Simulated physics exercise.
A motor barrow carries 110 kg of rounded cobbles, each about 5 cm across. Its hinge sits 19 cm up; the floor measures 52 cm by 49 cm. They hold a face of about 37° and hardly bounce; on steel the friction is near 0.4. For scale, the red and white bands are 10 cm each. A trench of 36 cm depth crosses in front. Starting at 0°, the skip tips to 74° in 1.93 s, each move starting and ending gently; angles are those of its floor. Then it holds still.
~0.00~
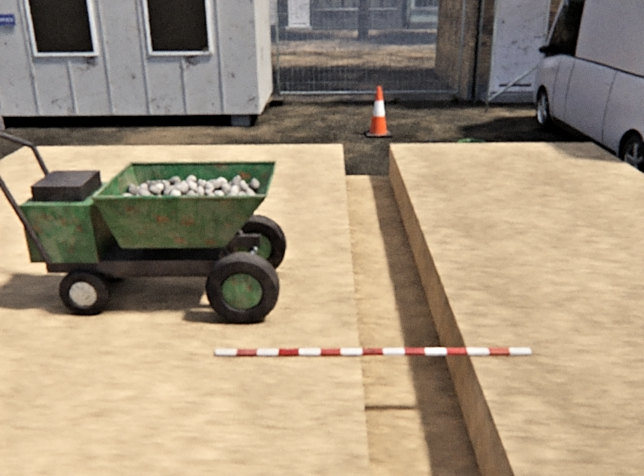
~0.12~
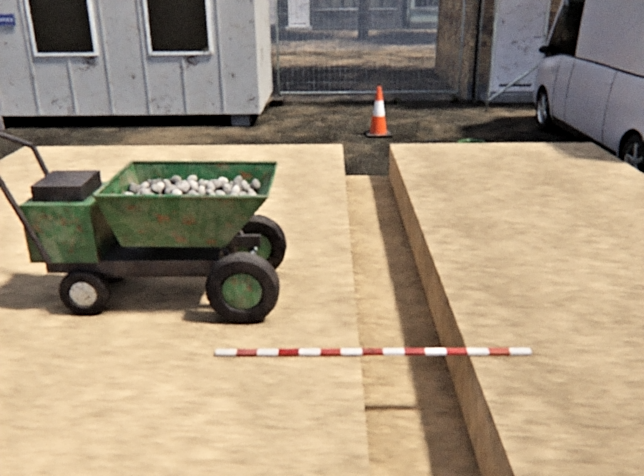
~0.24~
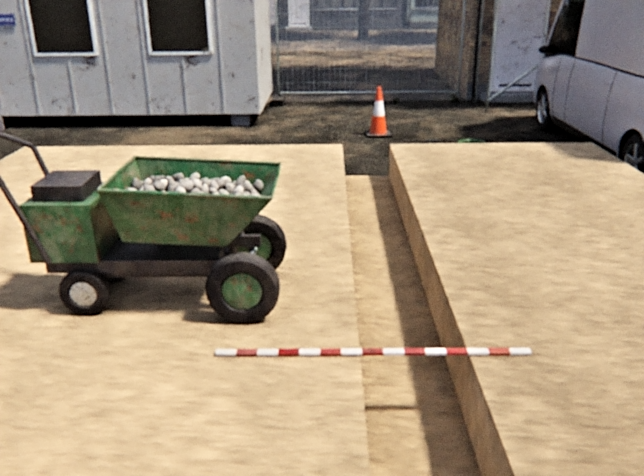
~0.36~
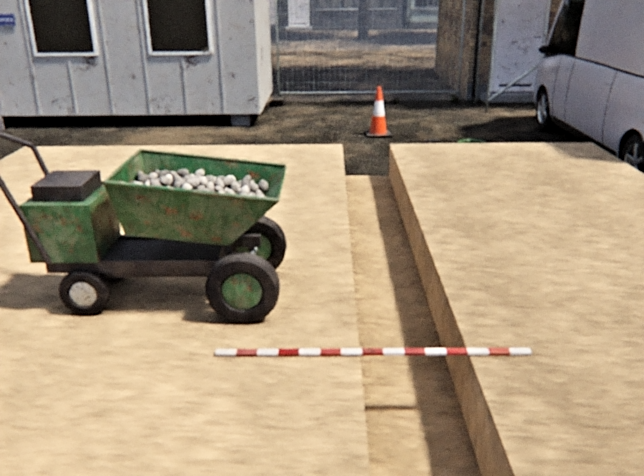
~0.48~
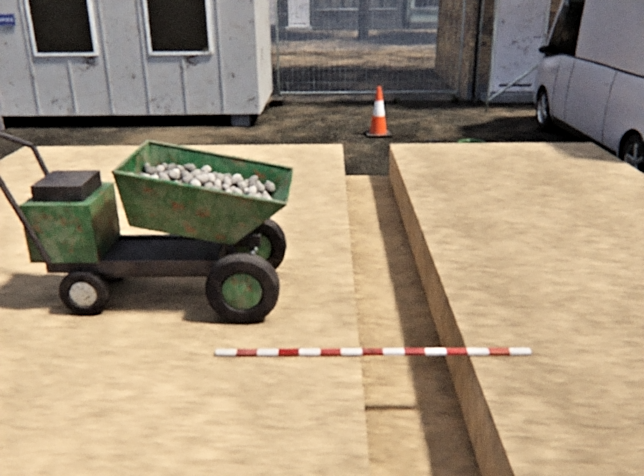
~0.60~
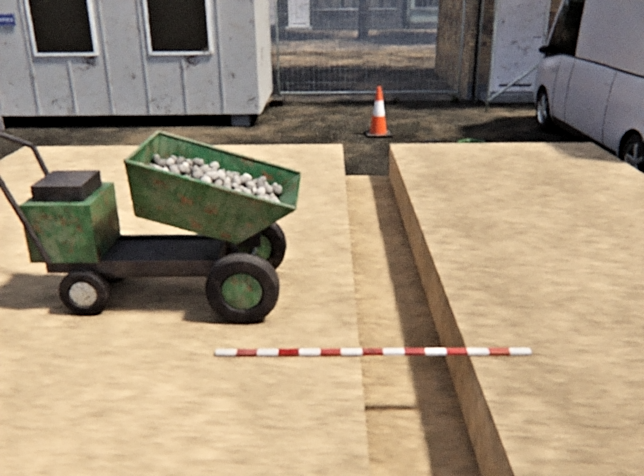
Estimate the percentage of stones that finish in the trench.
Roughly 100 per cent ends in the trench.
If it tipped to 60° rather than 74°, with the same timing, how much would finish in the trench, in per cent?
Then about 80 per cent.
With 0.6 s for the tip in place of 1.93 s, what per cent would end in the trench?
It would be near 100 per cent.
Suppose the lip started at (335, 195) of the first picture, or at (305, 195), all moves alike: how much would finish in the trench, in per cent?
First some 75, then 100 per cent.
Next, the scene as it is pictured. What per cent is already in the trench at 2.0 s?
Some 70 per cent.
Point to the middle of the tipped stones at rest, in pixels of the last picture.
Around (402, 342).
After 1.5 s the floor is at 63°; 98 % in the skip, 1 % short of the trench, 1 % in the trench; the foremost stones are at (357, 255).
After 2.0 s the floor is at 74°; 31 % in the skip, 1 % short of the trench, 69 % in the trench; the foremost stones are at (441, 344).
After 2.4 s the floor is at 74°; 7 % in the skip, 1 % short of the trench, 92 % in the trench; the foremost stones are at (440, 336).
After 4.3 s the floor is at 74°; 0 % in the skip, 100 % in the trench; the foremost stones are at (438, 332).
